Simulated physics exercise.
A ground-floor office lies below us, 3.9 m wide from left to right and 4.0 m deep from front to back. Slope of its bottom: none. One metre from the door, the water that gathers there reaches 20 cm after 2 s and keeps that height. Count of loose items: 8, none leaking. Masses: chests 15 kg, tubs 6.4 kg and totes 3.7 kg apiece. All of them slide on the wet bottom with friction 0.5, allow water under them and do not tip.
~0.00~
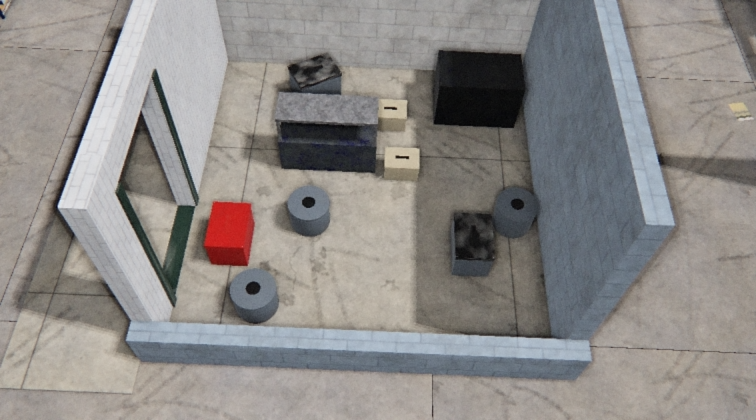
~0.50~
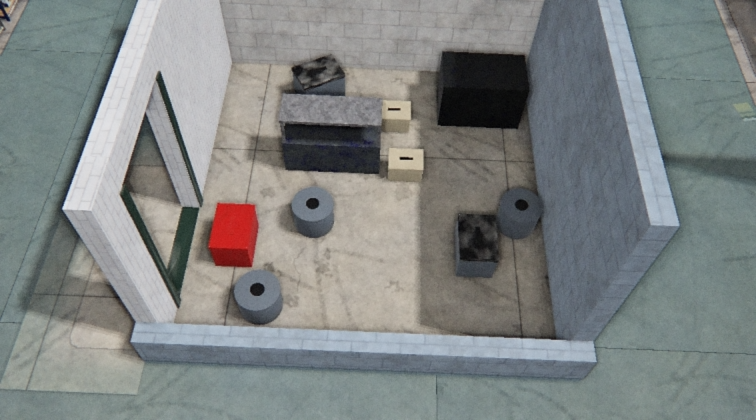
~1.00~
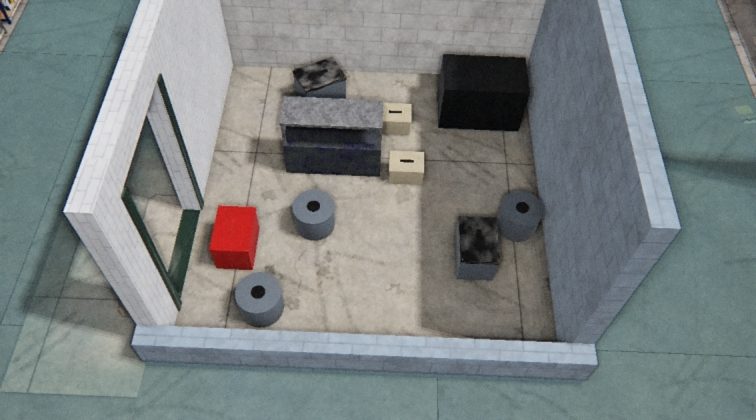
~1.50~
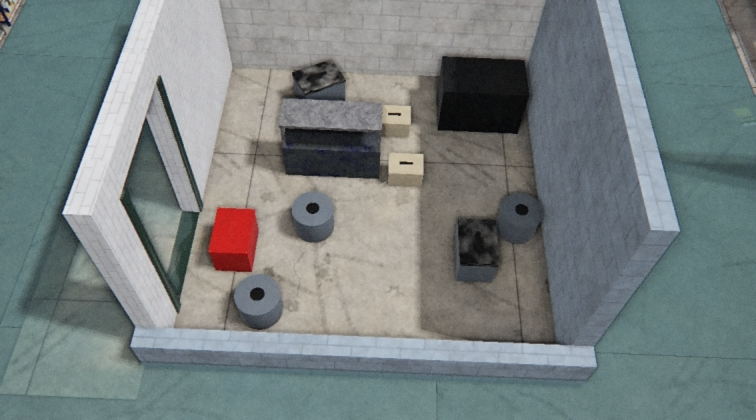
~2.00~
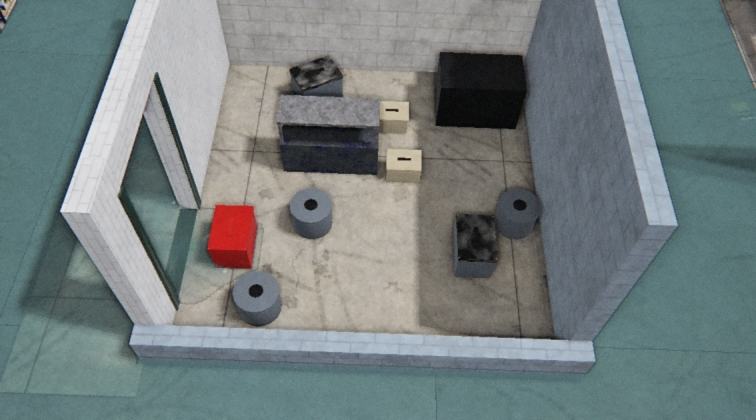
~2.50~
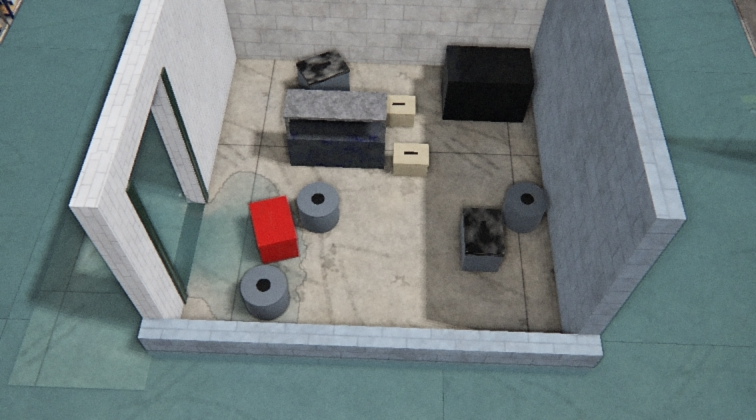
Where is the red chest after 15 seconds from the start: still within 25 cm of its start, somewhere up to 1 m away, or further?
It'll show a big shift.
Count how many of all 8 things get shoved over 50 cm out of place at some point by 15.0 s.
Count: 8.
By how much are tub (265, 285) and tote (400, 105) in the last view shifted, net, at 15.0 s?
350 cm, 140 cm.
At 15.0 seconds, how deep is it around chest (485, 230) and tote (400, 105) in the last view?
Some 17 cm at the first, some 14 cm at the second.
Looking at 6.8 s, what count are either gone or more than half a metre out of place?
The number I get is 5.
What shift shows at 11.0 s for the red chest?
Close to 200 cm.
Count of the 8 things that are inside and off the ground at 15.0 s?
I'd say 8 of them.
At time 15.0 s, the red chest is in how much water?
Near 14 cm deep.
After 3.5 s the red chest is near (348, 213), 1.1 m from its start, aground; 1 afloat.
After 6.8 s the red chest is near (473, 151), 2.7 m from its start, afloat; 6 afloat.
After 11.0 s the red chest is near (413, 128), 2.2 m from its start, afloat; 8 afloat.
After 15.0 s the red chest is near (414, 126), 2.2 m from its start, afloat; 8 afloat.
